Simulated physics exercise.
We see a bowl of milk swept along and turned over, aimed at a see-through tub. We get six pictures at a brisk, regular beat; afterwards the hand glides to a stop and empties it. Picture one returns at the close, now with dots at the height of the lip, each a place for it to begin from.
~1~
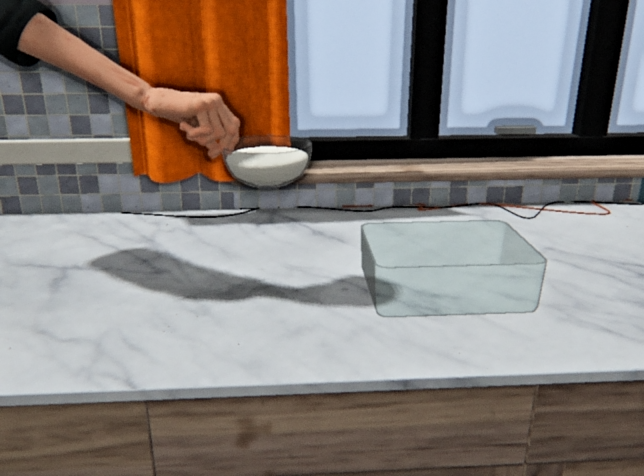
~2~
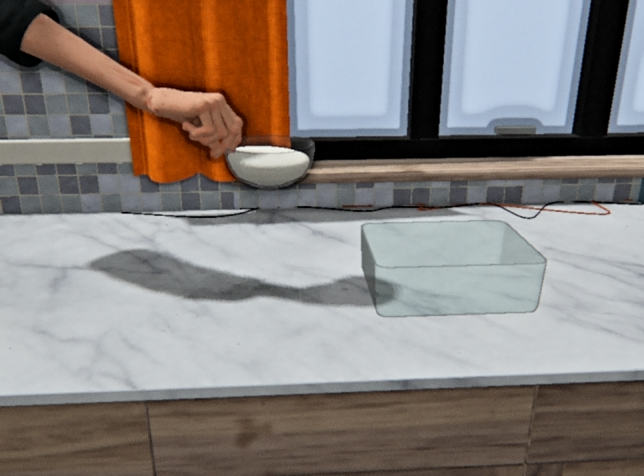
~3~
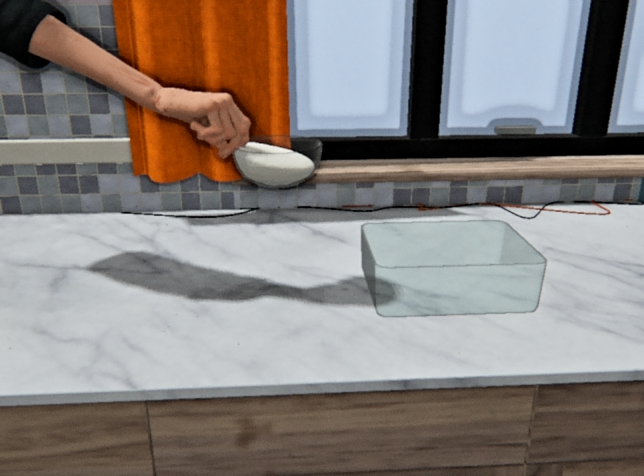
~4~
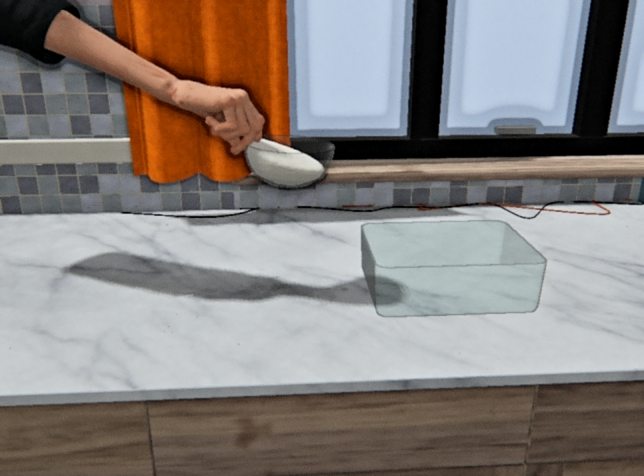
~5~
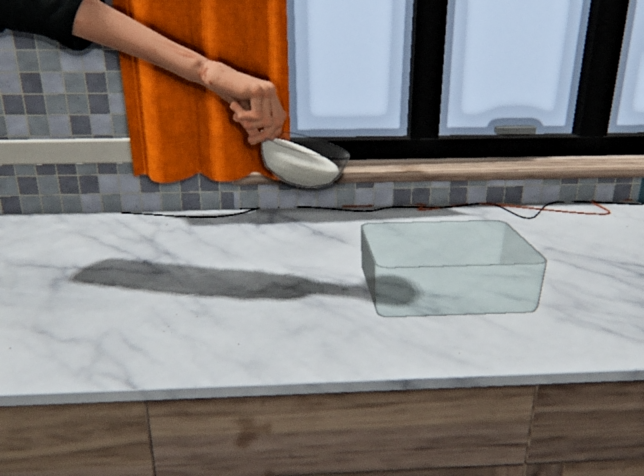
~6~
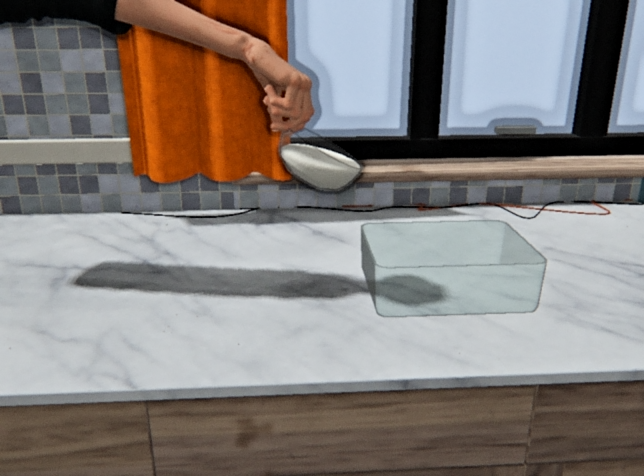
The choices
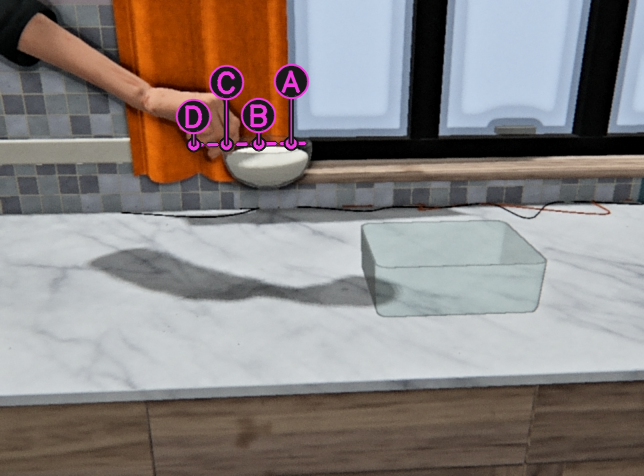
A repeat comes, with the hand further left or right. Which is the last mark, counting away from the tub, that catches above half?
Take B.
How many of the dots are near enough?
Two of the four.
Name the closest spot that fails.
The answer is C.
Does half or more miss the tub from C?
Yes.
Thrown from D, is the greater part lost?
Yes.
On the marked copy, A at (291, 143); B at (258, 143); C at (226, 144); D at (193, 144).
If A is chosen, about 85 % lands in the tub, 5 % falls short and 10 % goes beside or beyond.
If B is chosen, about 69 % lands in the tub, 23 % falls short and 9 % goes beside or beyond.
If C is chosen, about 21 % lands in the tub, 76 % falls short and 3 % goes beside or beyond.
If D is chosen, about 0 % lands in the tub, 98 % falls short.
